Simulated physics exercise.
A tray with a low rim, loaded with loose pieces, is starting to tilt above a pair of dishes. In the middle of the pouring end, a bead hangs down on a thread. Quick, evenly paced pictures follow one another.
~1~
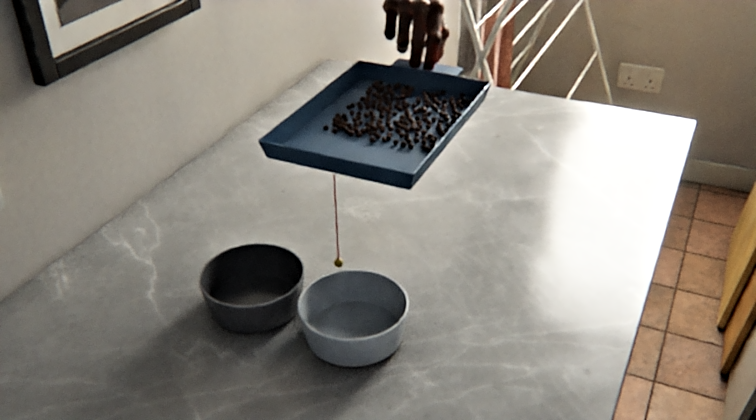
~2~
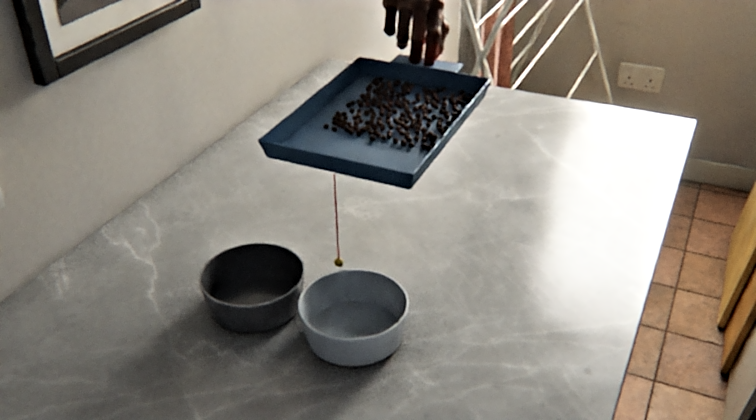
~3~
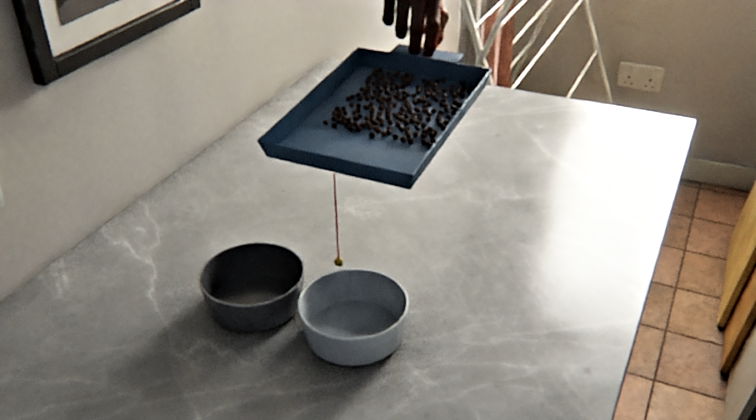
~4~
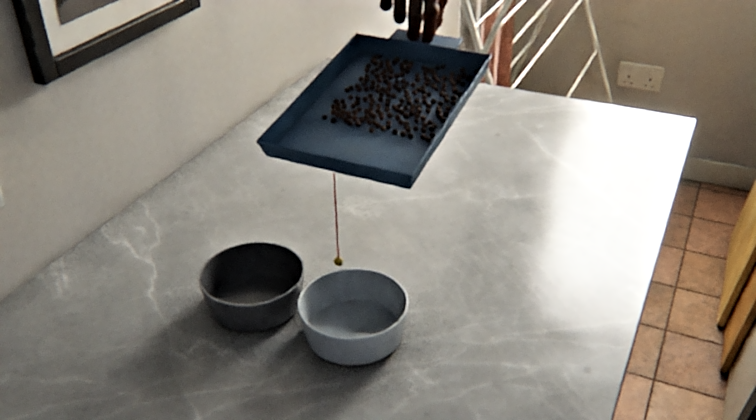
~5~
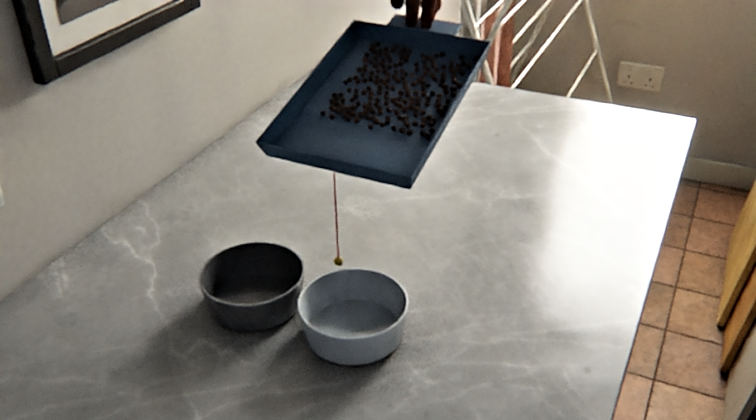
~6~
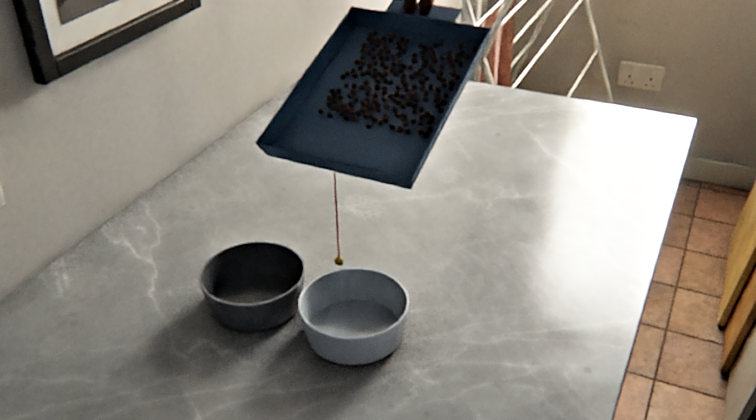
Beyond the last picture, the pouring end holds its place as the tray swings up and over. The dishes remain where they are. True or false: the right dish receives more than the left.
True.
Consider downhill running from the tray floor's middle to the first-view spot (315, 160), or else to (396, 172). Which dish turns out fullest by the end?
The leftmost dish; the rightmost dish.
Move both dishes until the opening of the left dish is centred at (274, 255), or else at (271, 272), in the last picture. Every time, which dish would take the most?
Answer, in order: The one to the right and the one to the right.
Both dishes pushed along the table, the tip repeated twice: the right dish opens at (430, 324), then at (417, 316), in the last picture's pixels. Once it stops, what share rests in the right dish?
Trial 1: 20 percent; trial 2: 30 percent.
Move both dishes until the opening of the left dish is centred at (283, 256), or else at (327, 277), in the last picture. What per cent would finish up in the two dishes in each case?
Roughly 50% on the first try and 60% on the second.
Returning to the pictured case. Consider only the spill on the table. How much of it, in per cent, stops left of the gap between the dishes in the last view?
Estimate: About 60 in every hundred.
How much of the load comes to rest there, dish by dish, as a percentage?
20 percent ends in the left dish, 70 percent in the right.
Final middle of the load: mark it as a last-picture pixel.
The centre comes to rest near (348, 333).
Just after the last frame, tray tipped steeply; almost all on the tray; just a few in the right dish; about a tenth in the air.
A moment on, tray tipped right over; roughly half on the tray; about a tenth in the right dish; just a few in the left dish; just a few outside both; roughly a quarter in the air.
Further on, tray tipped past a quarter turn; the larger part in the right dish; about a tenth in the left dish; about a tenth outside both.
When it is over, tray tipped past a quarter turn; the larger part in the right dish; about a tenth in the left dish; about a tenth outside both.
